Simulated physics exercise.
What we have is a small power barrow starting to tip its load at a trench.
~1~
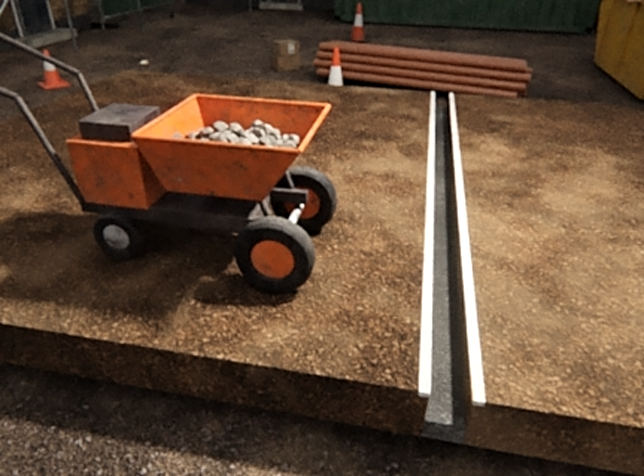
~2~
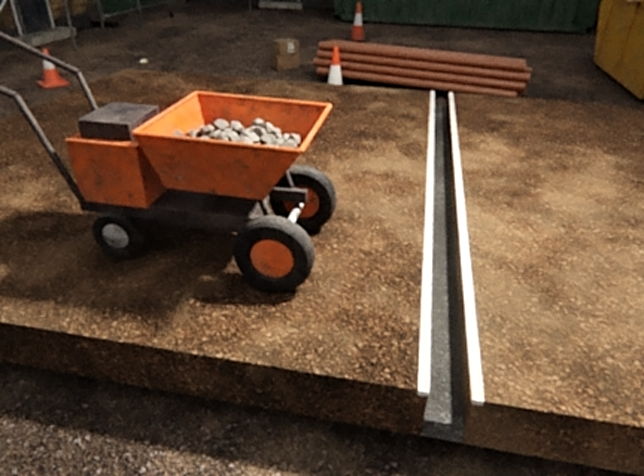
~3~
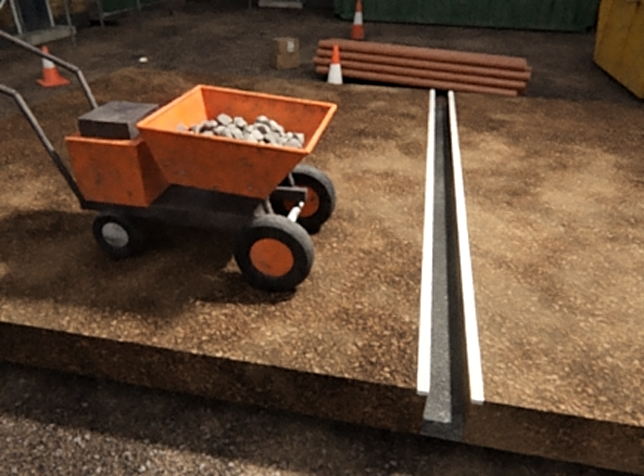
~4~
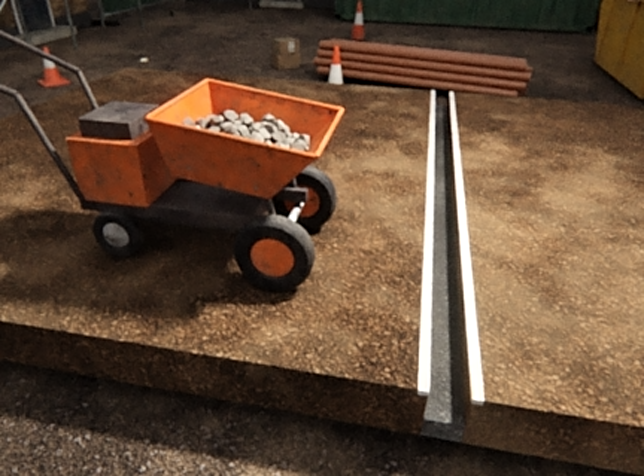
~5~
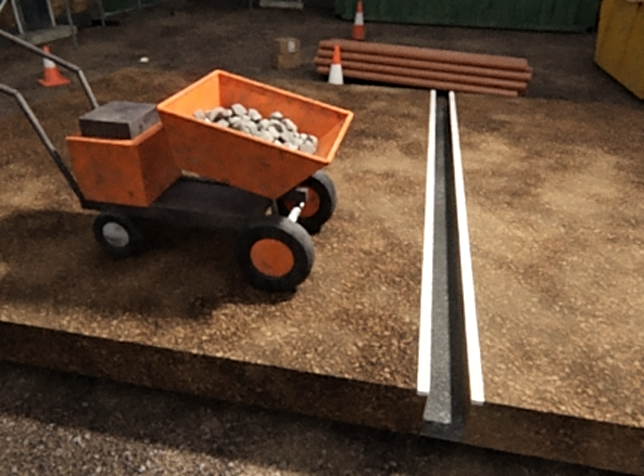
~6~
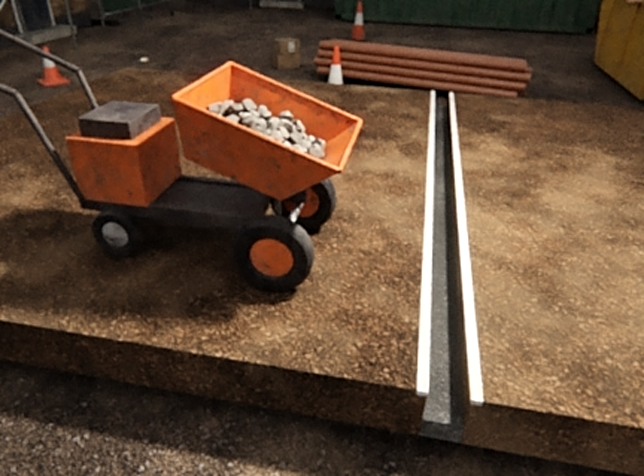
An orange skip full of broken stones on a small power barrow sat level at first, then tilted gradually forward to the right, its back end rising while the wheels stayed put beside a narrow trench.
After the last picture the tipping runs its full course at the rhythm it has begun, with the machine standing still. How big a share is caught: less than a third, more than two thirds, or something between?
The trench takes between a third and two thirds.
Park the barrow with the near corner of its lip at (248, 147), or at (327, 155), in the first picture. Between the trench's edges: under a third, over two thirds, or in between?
At the first place below one third, at the second more than two thirds.
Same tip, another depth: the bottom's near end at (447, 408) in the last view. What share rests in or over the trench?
Near 40 %.
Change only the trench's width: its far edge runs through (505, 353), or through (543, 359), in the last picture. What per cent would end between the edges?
In turn 60 and 60 in a hundred.
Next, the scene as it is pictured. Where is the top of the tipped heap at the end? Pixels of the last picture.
Around (410, 255).
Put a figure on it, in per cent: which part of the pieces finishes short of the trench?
Near 45 %.
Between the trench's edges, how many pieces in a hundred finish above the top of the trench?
Roughly 15 in a hundred.
Soon, skip tipped steeply; all in the skip.
A while on, skip tipped right over; nearly all in the skip; a small part short of the trench; a stray few falling.
Towards the end, skip tipped right over; about a quarter in the skip; about a third short of the trench; about a third in or heaped over the trench; a stray few beyond it.
Finally, skip tipped right over; a stray few in the skip; about half short of the trench; about half in or heaped over the trench; a stray few beyond it.
